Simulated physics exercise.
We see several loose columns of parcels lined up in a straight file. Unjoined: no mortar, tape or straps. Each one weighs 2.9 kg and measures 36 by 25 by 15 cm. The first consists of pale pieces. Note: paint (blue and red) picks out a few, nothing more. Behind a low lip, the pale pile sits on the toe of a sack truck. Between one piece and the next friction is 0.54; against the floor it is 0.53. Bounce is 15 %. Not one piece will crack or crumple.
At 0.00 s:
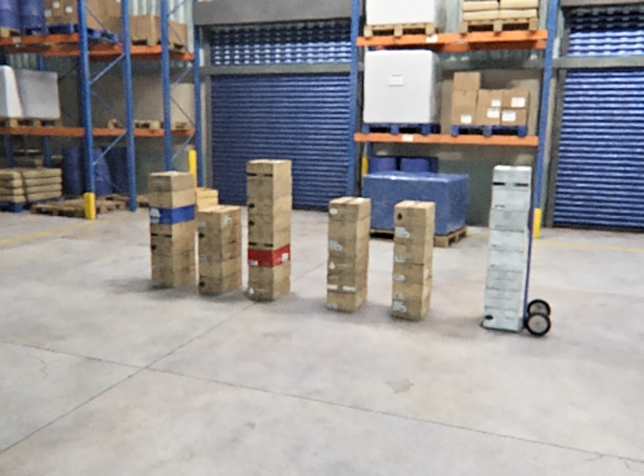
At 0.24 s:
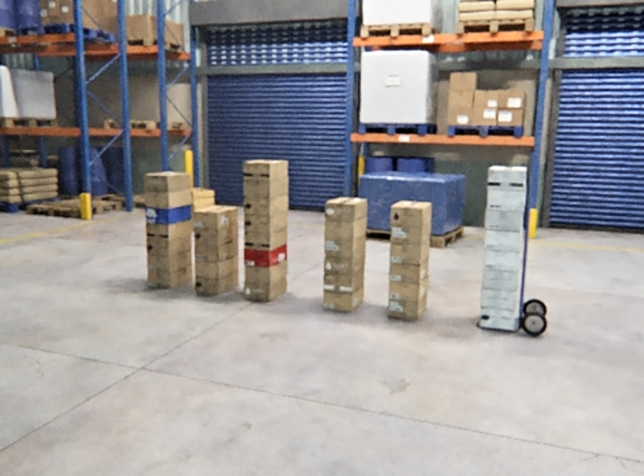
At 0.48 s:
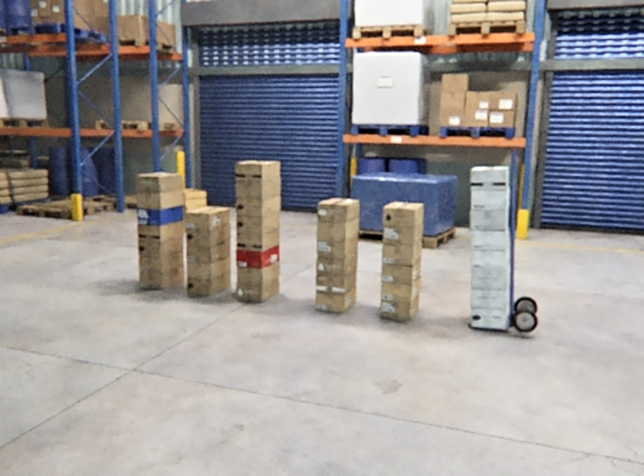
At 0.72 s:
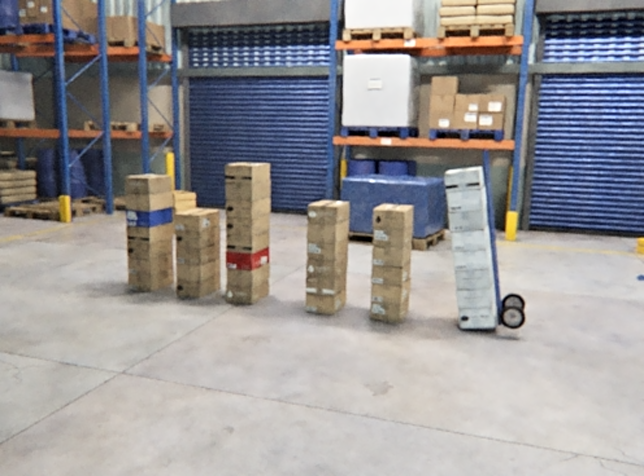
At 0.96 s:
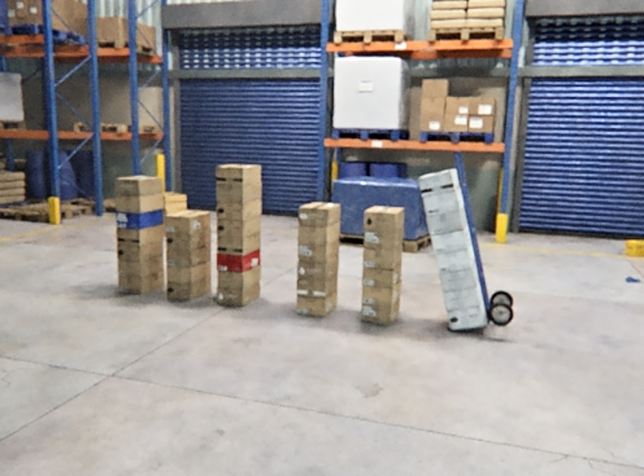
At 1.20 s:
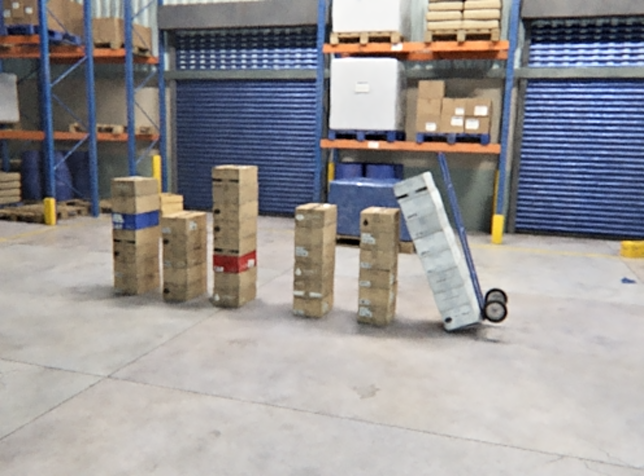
At the start, a pale stack of parcels stands upright on a sack truck, to the right of five brown stacks, one with a blue parcel and one with a red. The truck then tilts steadily to the left with its stack, whose top finally leans further over than the truck's frame.
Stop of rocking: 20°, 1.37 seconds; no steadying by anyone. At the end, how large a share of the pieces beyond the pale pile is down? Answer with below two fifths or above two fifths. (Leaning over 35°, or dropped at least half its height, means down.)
Above two fifths.
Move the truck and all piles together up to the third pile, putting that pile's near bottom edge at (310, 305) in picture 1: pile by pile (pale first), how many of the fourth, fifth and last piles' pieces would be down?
Pile by pile, fourth 8, fifth 5, last 7.
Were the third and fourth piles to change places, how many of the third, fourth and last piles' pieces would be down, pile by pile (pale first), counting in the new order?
Down tally in the new order: Third = 8, fourth = 6, last = 7.
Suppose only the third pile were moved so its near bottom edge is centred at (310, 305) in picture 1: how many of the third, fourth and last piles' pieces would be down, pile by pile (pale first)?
Third 0, fourth 0, last 0 down.
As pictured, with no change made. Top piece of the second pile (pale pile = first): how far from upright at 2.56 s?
40°.
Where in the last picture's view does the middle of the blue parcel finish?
Around (44, 265).
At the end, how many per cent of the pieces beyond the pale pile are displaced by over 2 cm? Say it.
I count 95 % as shifted.
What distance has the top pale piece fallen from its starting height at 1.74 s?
10 cm lower.
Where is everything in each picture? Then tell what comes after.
In the first frame (pixels give the middle of a visible side; the camera pans a little), truck frame (535, 189) 0° forward; blue parcel (161, 216); red parcel (260, 258); none of the others has stirred.
Truck frame (530, 189) 0° forward; blue parcel (157, 216), in the second frame.
Truck frame (513, 188) 4° forward, top of the pale pile leaning 4°; red parcel (249, 259); none of the others has stirred, in the third frame.
Truck frame (487, 187) 9° forward, top of the pale pile leaning 9°; red parcel (238, 261); none of the others has stirred, in the fourth frame.
Truck frame (462, 187) 15° forward, top of the pale pile leaning 15°; red parcel (229, 263); none of the others has stirred, in the fifth frame.
Truck frame (447, 188) 19° forward, top of the pale pile leaning 23°; red parcel (226, 264); blue parcel (124, 222); none of the others has stirred, in the sixth frame.
After 1.74 s, 8 of the pale pile down; none of the 32 other parcels down, 6 disturbed.
After 2.56 s, 8 of the pale pile down; 10 of the 32 other parcels down.
After 4.06 s, 8 of the pale pile down; 19 of the 32 other parcels down; red parcel 38° from how it stood; blue parcel 7° from how it stood.
After 4.98 s, 8 of the pale pile down; 31 of the 32 other parcels down; blue parcel 71° from how it stood, 47 cm lower; red parcel 42° from how it stood, 9 cm lower.
In the end (6.4 s), 8 of the pale pile down; 31 of the 32 other parcels down; blue parcel upside down; red parcel 42° from how it stood, 9 cm lower. That is 97 per cent. From the last view, middles, blue parcel near (44, 265), red parcel near (198, 266).
